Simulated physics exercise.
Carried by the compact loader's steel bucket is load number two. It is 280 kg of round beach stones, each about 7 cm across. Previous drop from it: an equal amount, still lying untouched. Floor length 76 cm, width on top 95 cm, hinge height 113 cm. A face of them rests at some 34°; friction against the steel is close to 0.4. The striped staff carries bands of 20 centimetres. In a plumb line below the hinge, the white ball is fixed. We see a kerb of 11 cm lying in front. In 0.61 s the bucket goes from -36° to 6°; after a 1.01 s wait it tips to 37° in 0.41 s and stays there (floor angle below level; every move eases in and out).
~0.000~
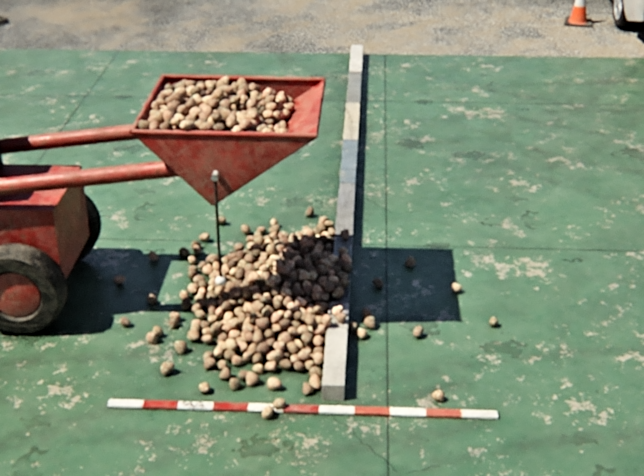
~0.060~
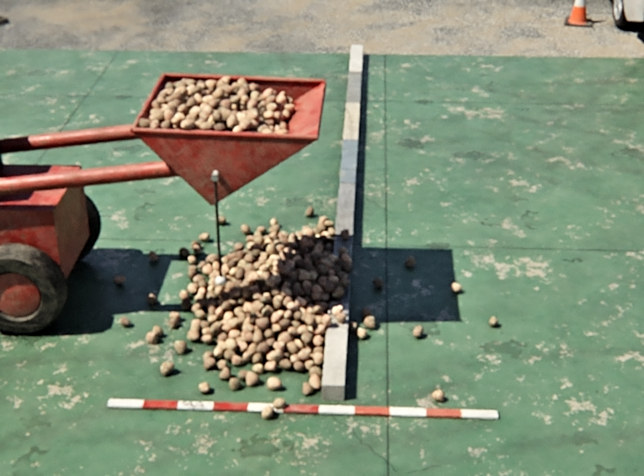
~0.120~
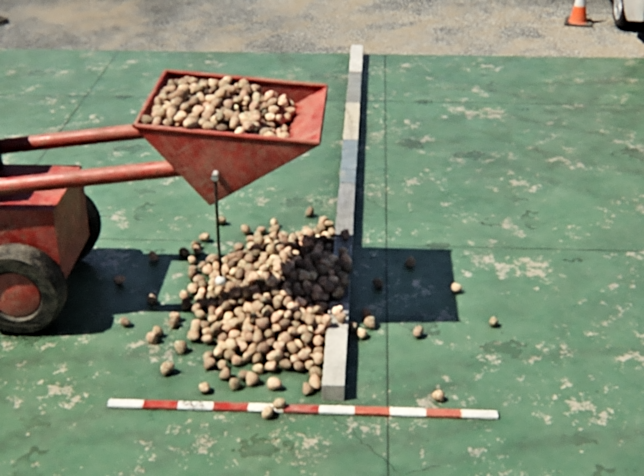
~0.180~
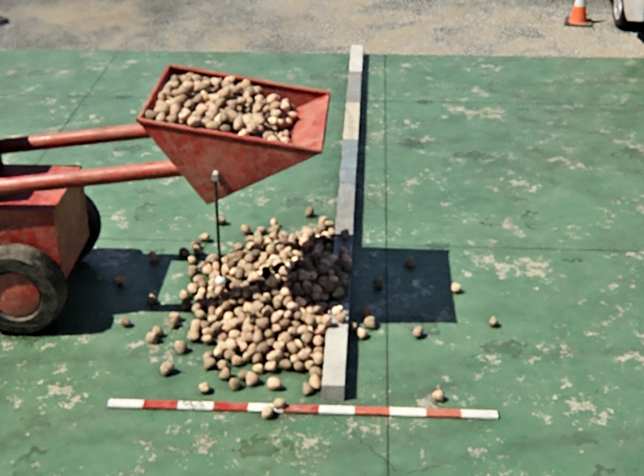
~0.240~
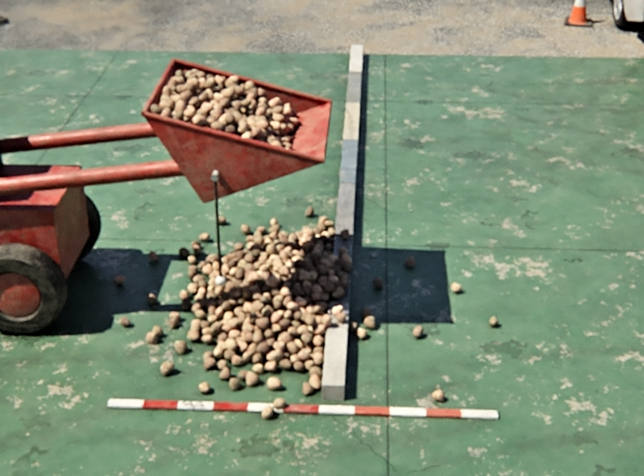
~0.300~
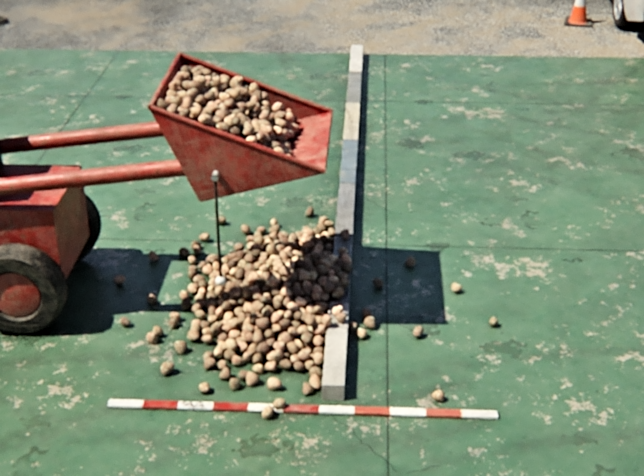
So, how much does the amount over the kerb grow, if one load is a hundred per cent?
It grows by around 83 per cent.
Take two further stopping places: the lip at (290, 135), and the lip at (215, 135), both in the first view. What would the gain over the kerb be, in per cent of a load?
Around 65 and 5 percent respectively.
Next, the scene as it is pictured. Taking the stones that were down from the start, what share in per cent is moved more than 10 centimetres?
Around 0 in a hundred.
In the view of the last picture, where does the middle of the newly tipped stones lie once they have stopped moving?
Roughly pixel (386, 289) in the last view.
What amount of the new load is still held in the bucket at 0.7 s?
Around 100 per cent of the load is still inside.
After 0.5 s the floor is at -0°; in per cent of one load, 100 in the bucket, 98 on this side of the kerb, 2 over the kerb; the foremost stones are at (416, 312).
After 0.7 s the floor is at 6°; in per cent of one load, 100 in the bucket, 98 on this side of the kerb, 2 over the kerb; the foremost stones are at (416, 312).
After 2.5 s the floor is at 37°; in per cent of one load, 10 in the bucket, 132 on this side of the kerb, 57 over the kerb; the foremost stones are at (507, 312).
After 4.9 s the floor is at 37°; in per cent of one load, 0 in the bucket, 115 on this side of the kerb, 84 over the kerb; the foremost stones are at (524, 323). Net gain over the kerb, 83.
